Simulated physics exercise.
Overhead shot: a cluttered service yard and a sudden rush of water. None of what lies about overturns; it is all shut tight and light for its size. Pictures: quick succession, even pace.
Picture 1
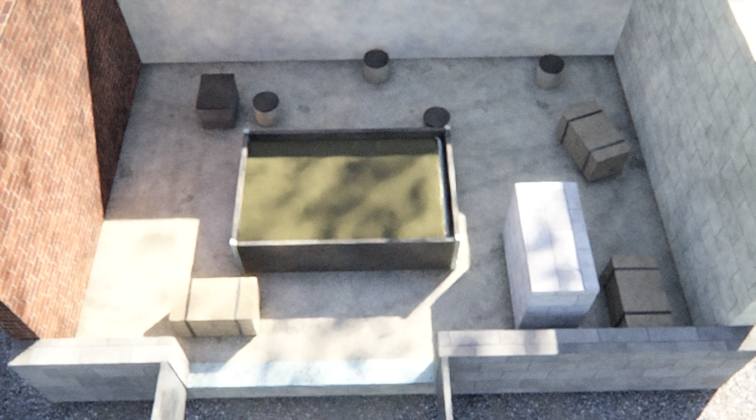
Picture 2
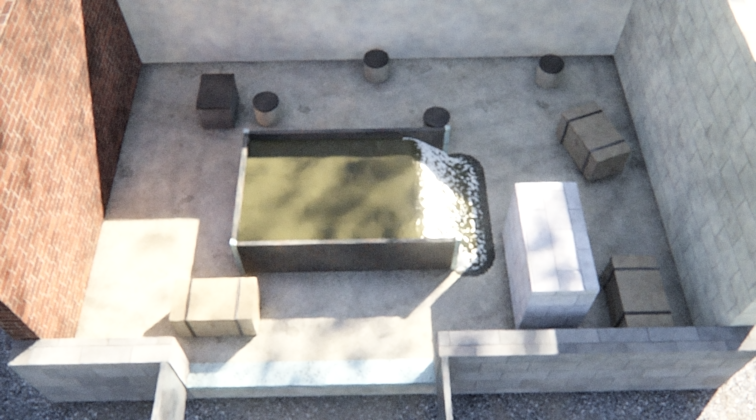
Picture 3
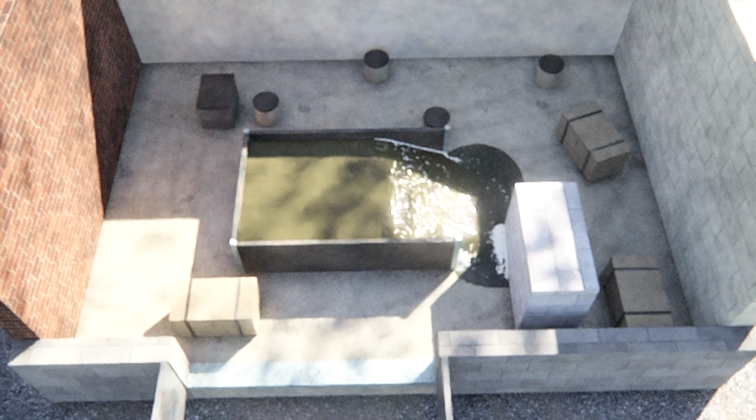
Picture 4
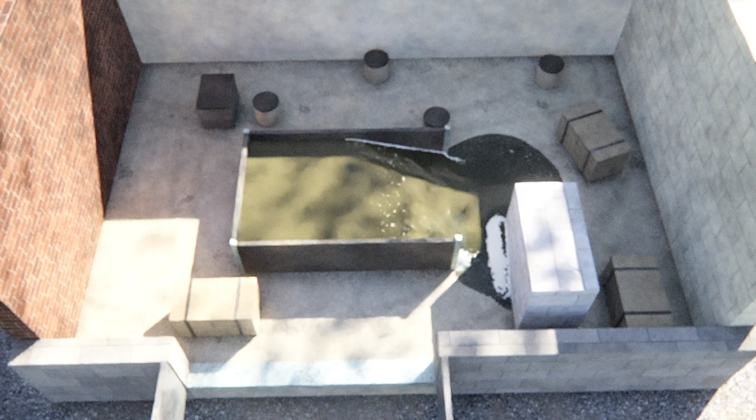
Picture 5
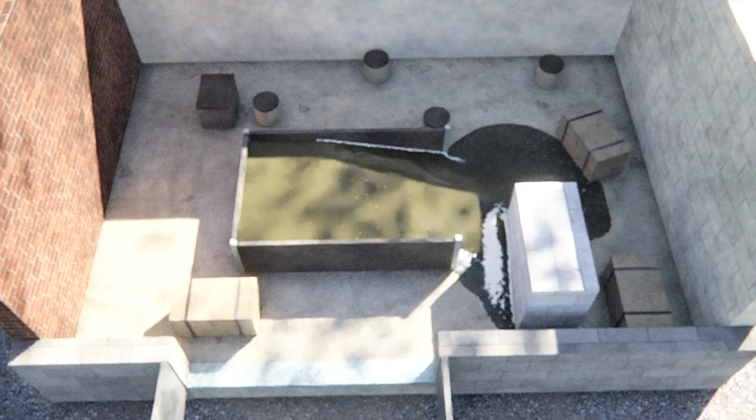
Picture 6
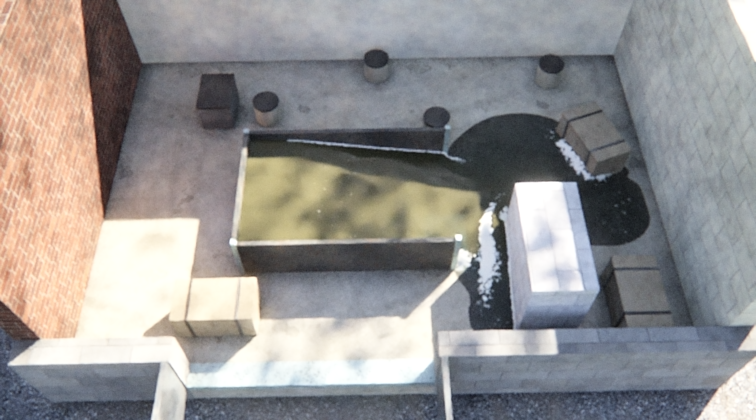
Large open tank of murky water pouring from its right side, spreading across a walled yard around a pale block and crate.
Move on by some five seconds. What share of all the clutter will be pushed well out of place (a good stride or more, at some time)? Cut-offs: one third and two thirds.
The portion moved well away stays in the middle third.
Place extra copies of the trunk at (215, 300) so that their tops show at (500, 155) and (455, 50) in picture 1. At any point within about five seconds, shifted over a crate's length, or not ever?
First driven off, second driven off.
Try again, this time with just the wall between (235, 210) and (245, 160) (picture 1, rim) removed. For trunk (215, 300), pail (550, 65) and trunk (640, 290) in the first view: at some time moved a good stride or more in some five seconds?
Travels that far, falls short, falls short.
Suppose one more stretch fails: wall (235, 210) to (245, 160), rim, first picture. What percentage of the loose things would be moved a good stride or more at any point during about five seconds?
It comes out at roughly 20 per cent.
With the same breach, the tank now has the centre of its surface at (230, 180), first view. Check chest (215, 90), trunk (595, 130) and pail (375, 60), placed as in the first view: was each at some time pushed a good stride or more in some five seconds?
In order: Remained close by, went well off, remained close by.
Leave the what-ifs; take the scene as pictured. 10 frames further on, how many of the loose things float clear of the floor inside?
Tally at that point: 1.
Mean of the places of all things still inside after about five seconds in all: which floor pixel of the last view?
Their average sits at about pixel (349, 146).
A moment on, 0 of 8 are well off their spots; 0 afloat.
Next, 1 of 8 are well off their spots; 1 afloat.
Later, 3 of 8 are well off their spots; 2 afloat.
In the end, 4 of 8 are well off their spots, and 4 have been at some point; 1 afloat.
